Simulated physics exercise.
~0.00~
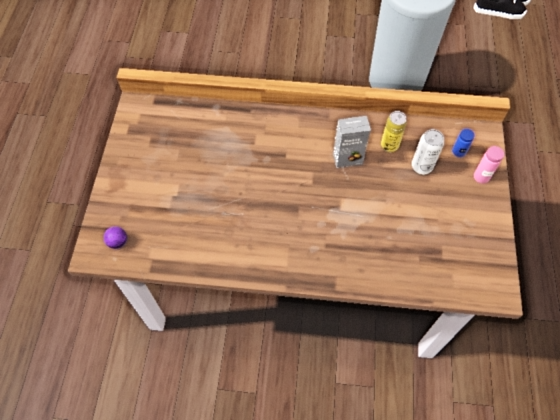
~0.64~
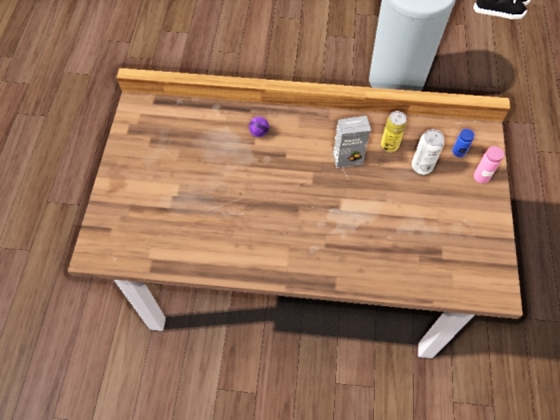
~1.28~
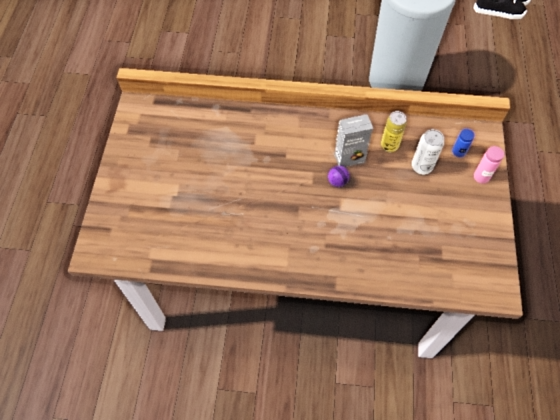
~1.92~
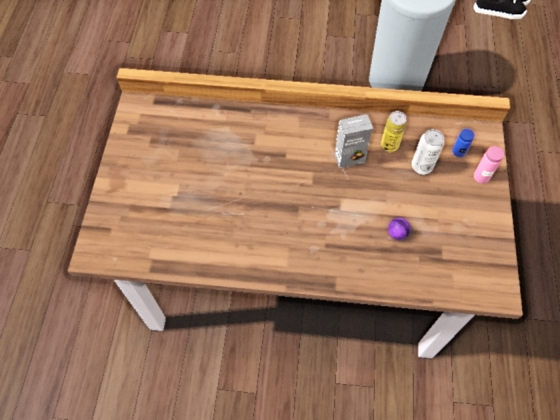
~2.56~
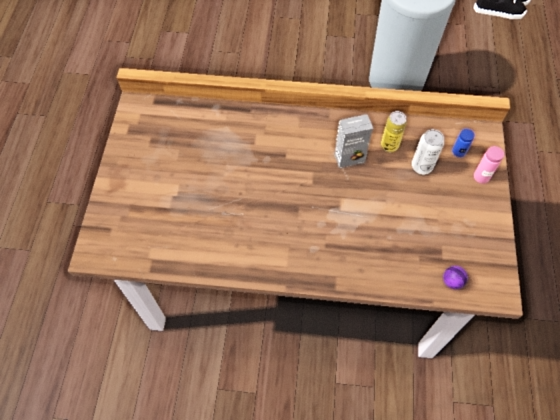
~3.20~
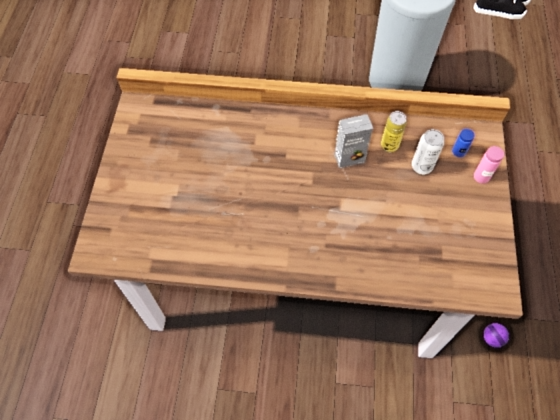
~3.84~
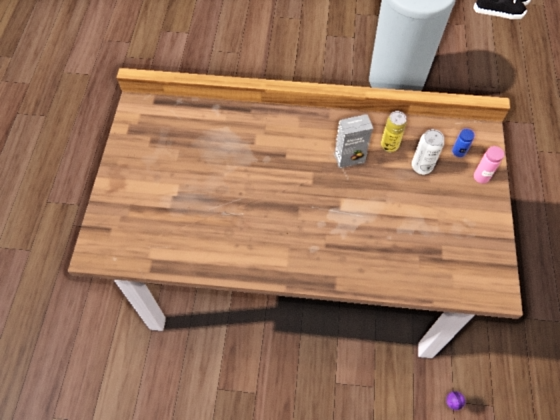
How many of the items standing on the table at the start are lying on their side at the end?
None of them are lying on their side. The grey carton, both cans and both shakers are all still upright at the end.
